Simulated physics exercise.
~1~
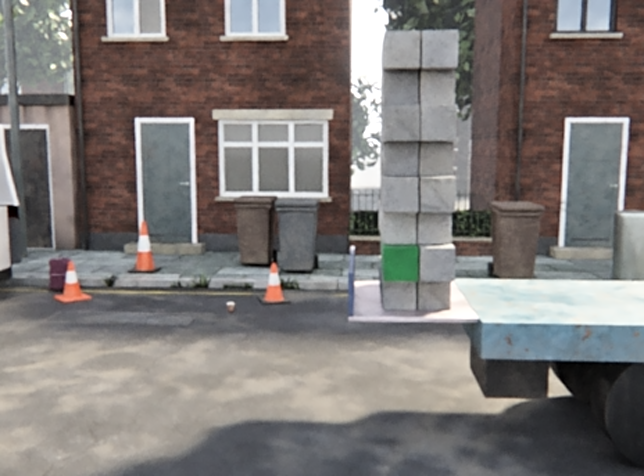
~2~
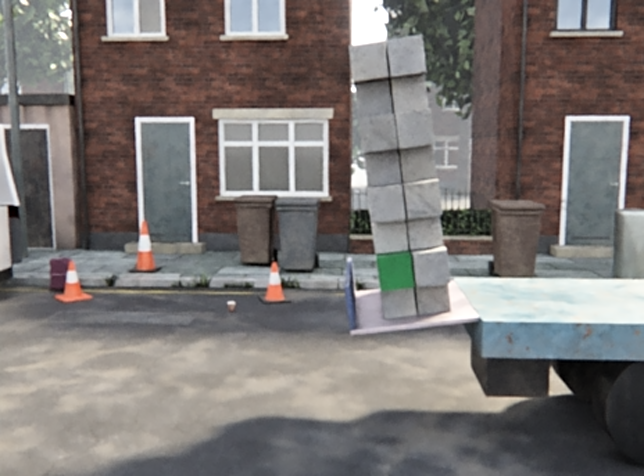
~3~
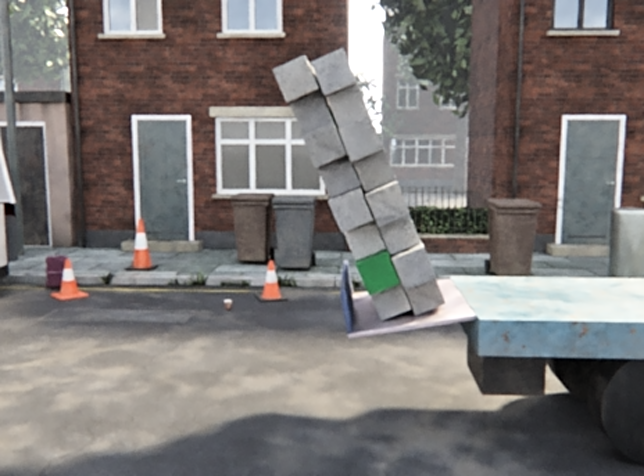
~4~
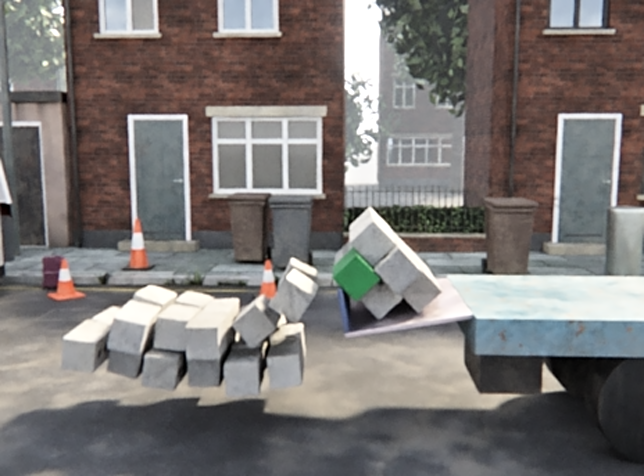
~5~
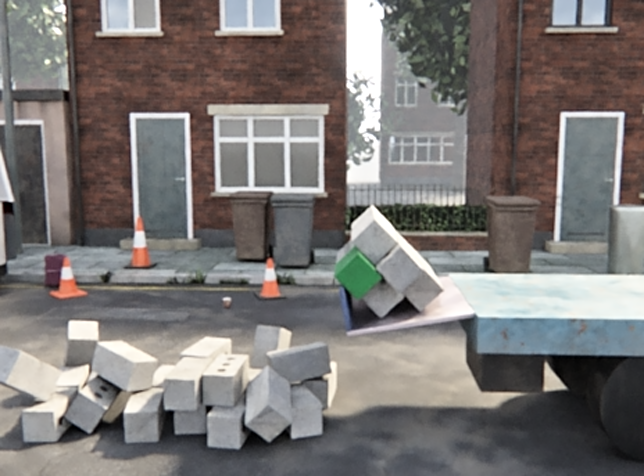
To begin with, a tall, narrow stack of grey concrete blocks, with one green block near its base, stands on a flap at the end of a pale blue flat-bed in front of brick houses. The flap's outer edge sinks, and the stack leans to the left. The lean grows, and gaps open between the blocks as the column tips further. The upper part then topples off to the left and drops towards the road. Most of the blocks end up scattered on the tarmac, while the green block and a few grey ones remain tilted together on the sloping flap.
